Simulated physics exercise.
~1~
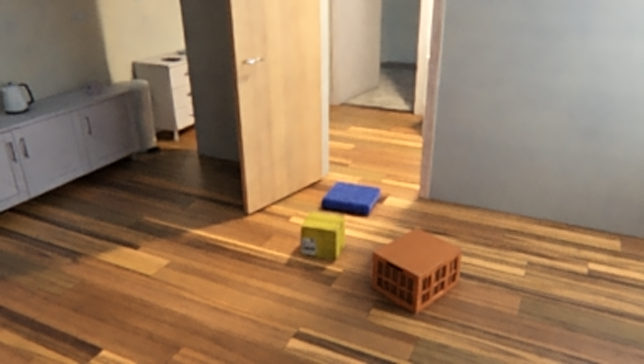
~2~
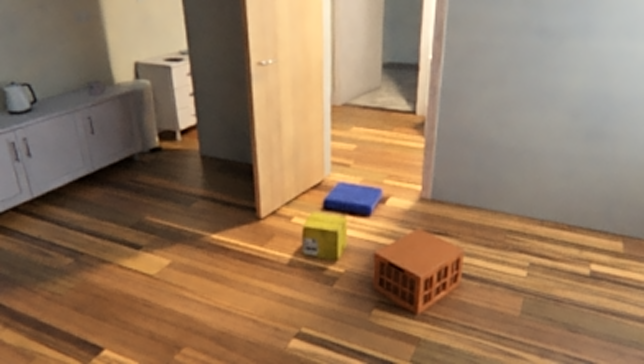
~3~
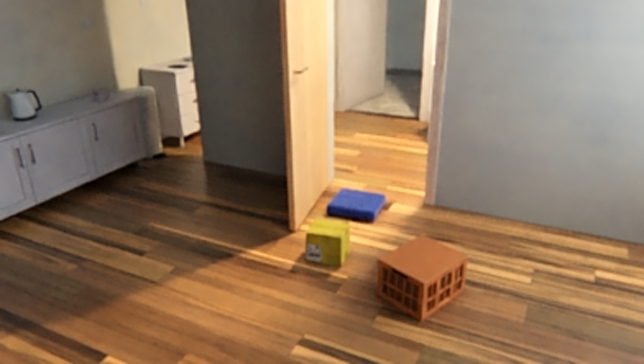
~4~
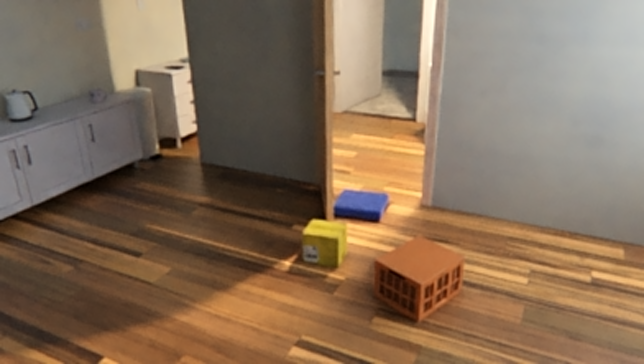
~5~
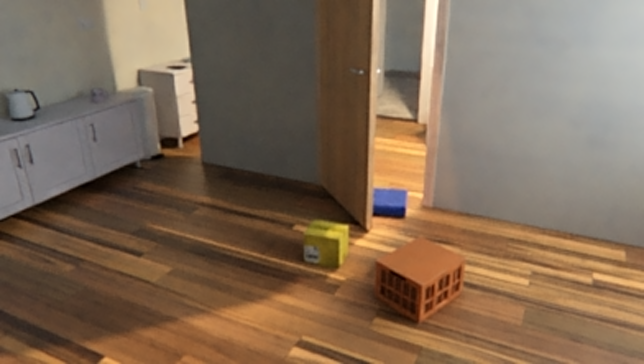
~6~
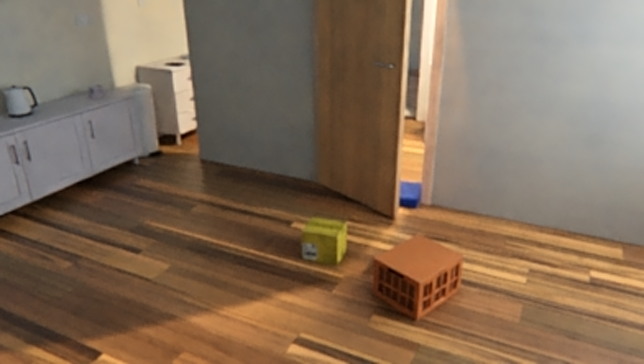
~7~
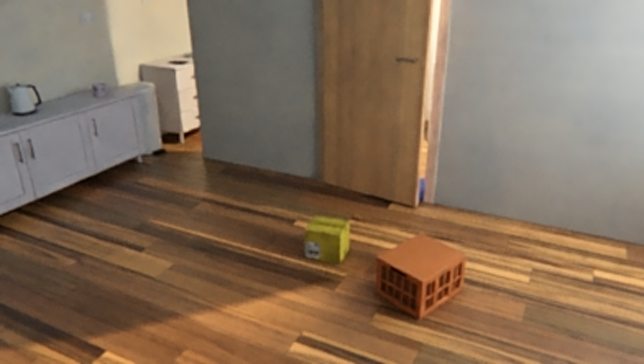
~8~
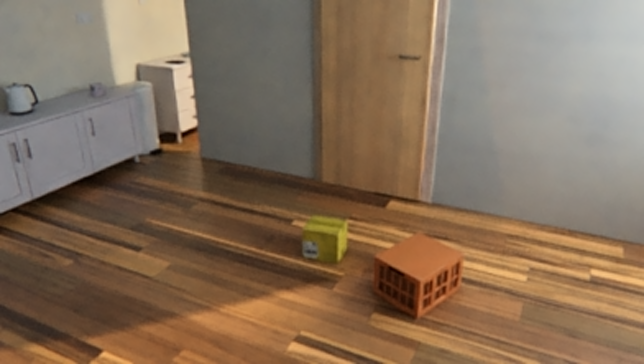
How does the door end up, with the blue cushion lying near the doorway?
The door ends up fully closed. It shoves the blue cushion along as it swings, and the cushion is out of sight by the end.
